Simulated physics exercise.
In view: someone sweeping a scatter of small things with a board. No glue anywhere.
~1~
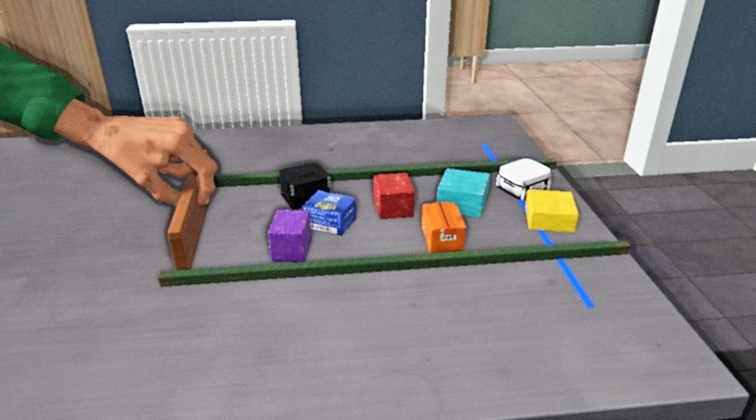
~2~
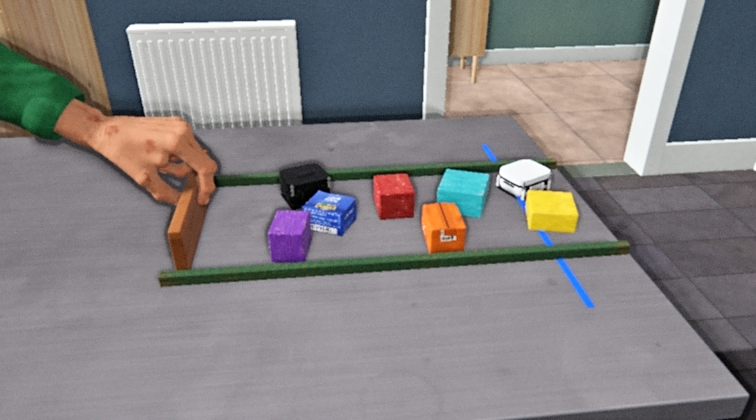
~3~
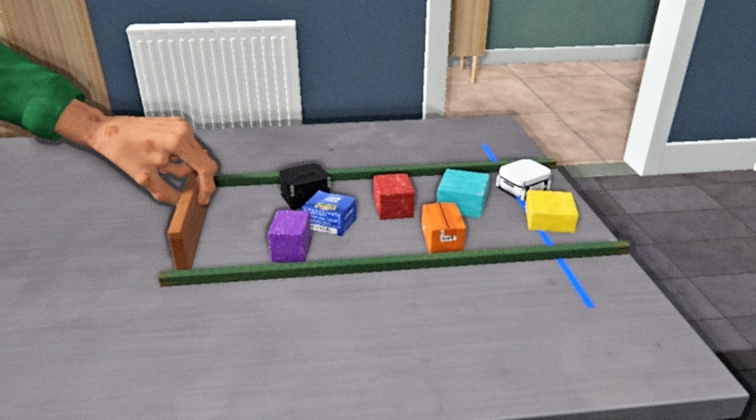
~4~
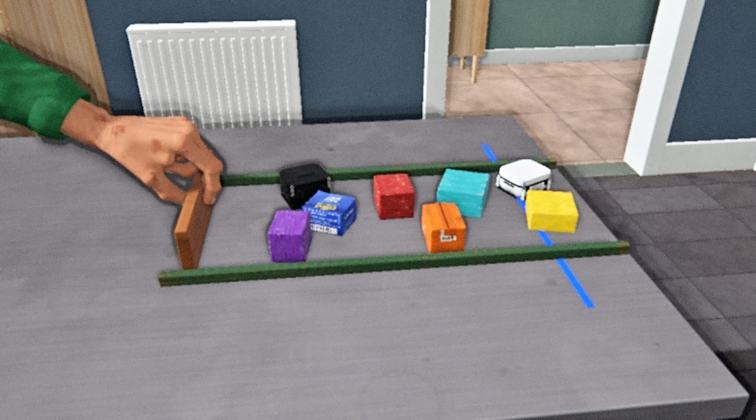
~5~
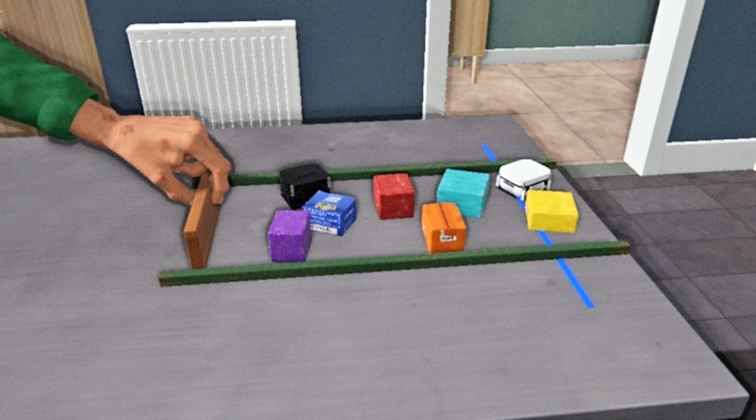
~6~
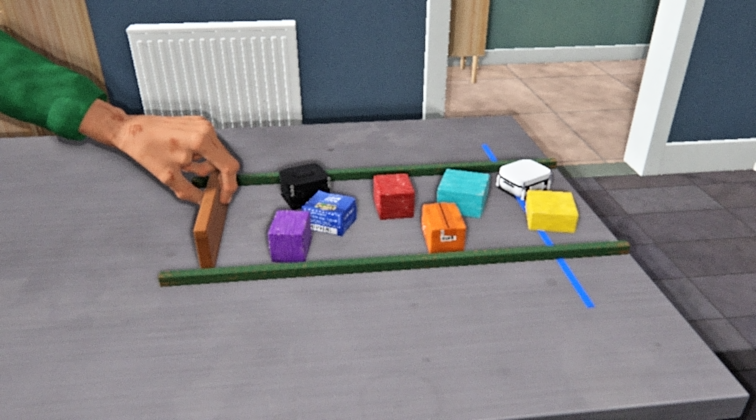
On a grey table, a hand slides a wooden board slightly right toward scattered colourful blocks.
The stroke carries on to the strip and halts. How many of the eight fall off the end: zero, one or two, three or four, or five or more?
In the end the number that fall off is three or four.
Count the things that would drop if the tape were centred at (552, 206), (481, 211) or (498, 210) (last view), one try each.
In that order 5, 1 and 2.
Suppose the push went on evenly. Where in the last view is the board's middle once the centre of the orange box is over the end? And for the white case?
At (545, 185) for the orange box; at (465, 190) for the white case.
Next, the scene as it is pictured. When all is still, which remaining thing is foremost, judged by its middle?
Foremost is the red block.
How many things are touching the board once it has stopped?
In contact: 3.
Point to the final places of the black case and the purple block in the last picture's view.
About (533, 176), and the other about (559, 219).
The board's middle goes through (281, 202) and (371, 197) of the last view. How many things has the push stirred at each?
By then 2, and 5.
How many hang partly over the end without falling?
The number is 1.
A little later, none off yet; yellow block at rest near (551, 211); white case at rest near (524, 180); turquoise block at rest near (463, 193).
When it is over, the number that fall off is three or four; down, turquoise block, white case and yellow block.
